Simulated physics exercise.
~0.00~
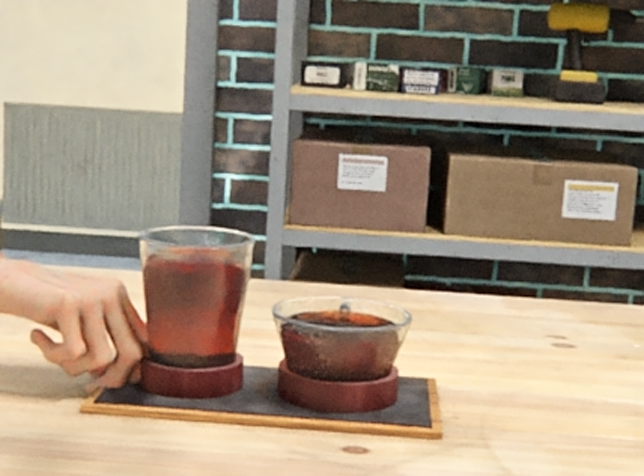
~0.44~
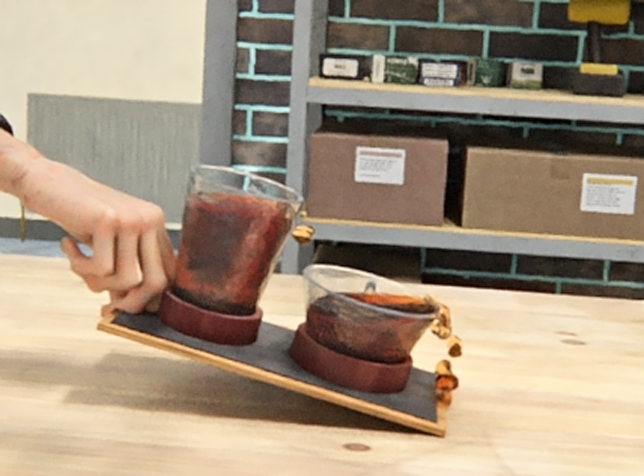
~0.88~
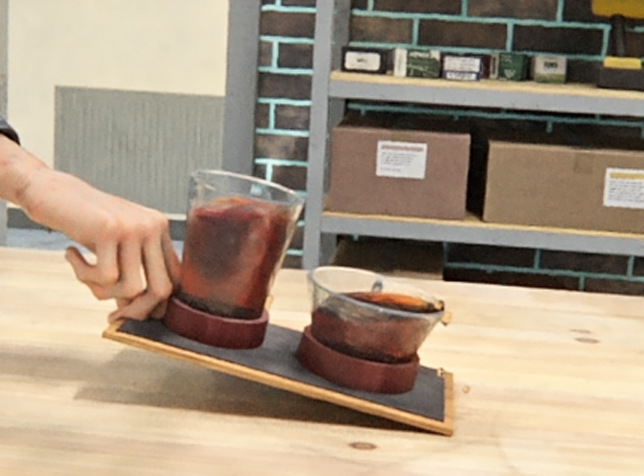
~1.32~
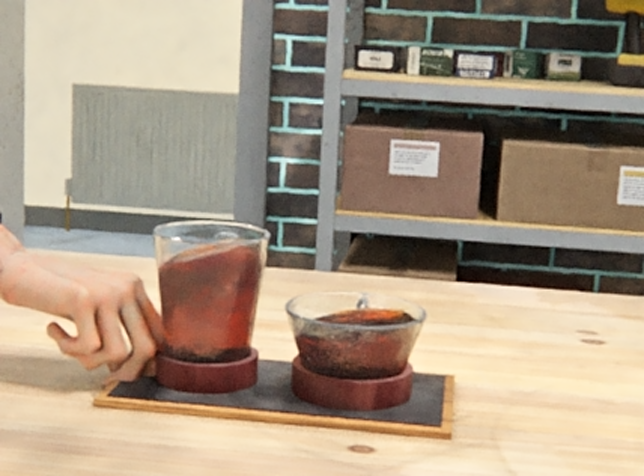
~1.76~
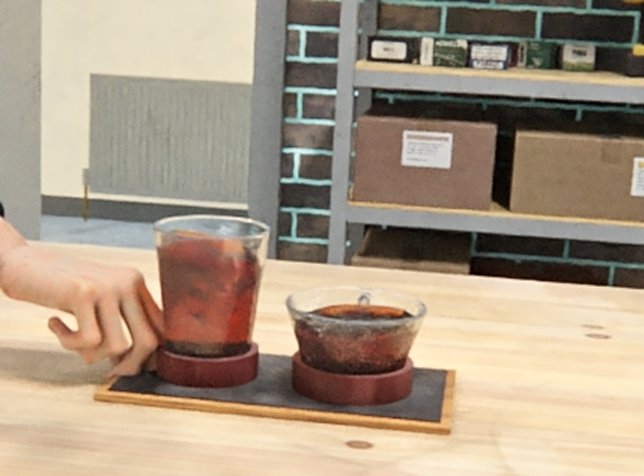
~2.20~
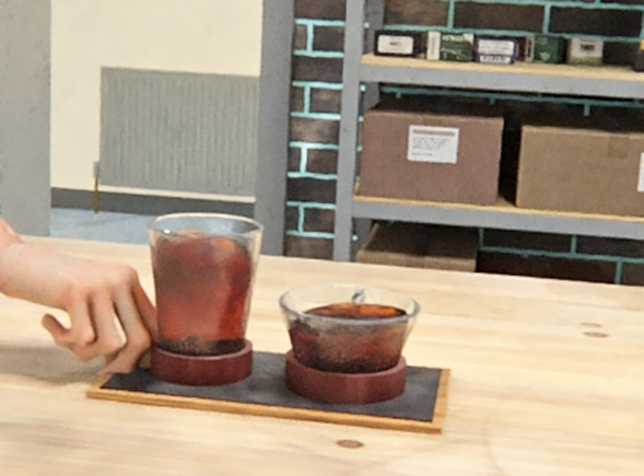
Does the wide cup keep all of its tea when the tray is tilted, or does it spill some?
The wide cup spills some of its tea, with drops going over its right rim while the left end of the tray is raised.
